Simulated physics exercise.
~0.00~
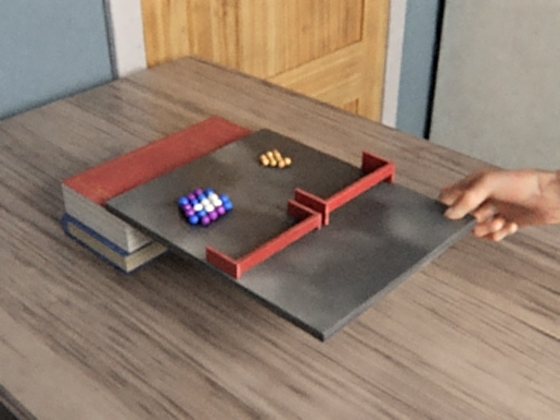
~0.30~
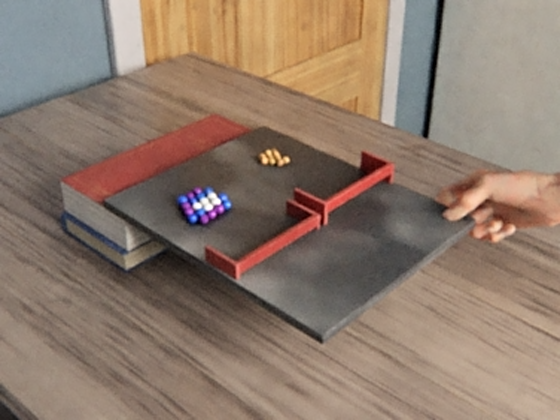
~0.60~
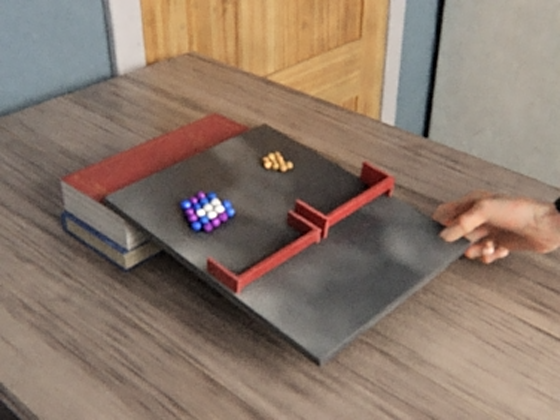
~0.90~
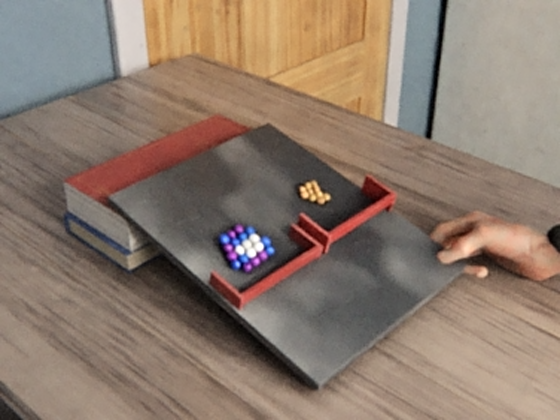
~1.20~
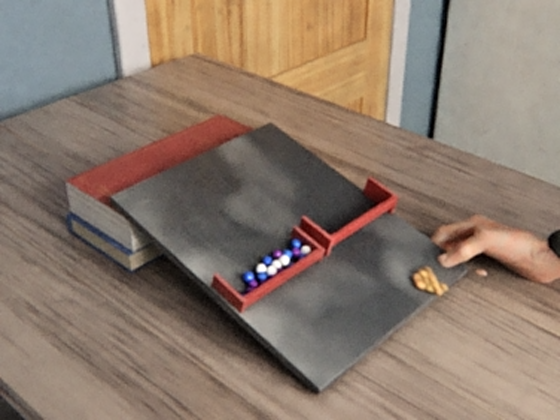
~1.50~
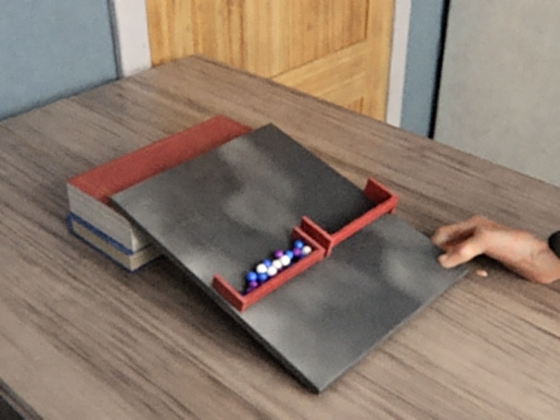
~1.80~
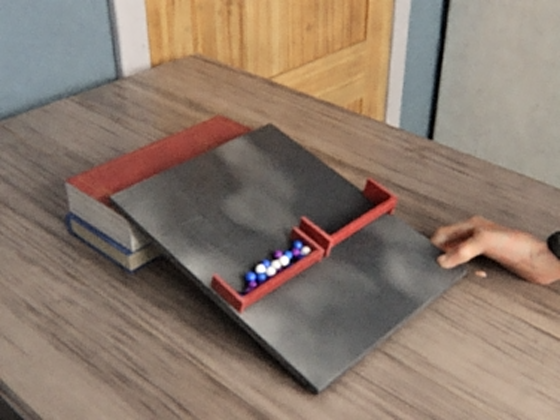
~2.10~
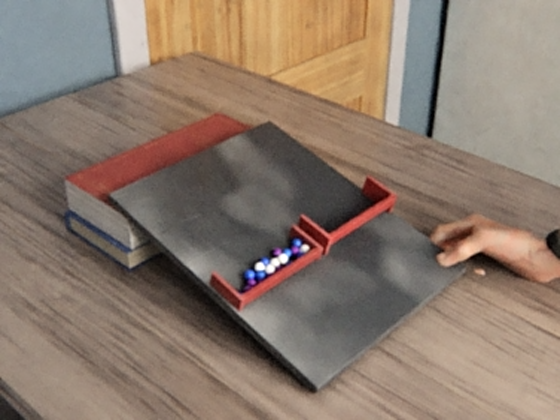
A hand at the right holds the edge of a dark grey board that leans on a stack of books, one with a red cover, on a wooden table seen from above in a slightly swaying view. Two red bars stand across the board, with a cluster of blue, purple and white beads behind the nearer one and small golden-orange pieces behind the farther one. The hand lowers its end, and both groups slide down the steepening slope. The beads gather against their bar and stay, while the orange pieces pass beneath theirs, slide by the hand and disappear from view. The board rests tilted, still.
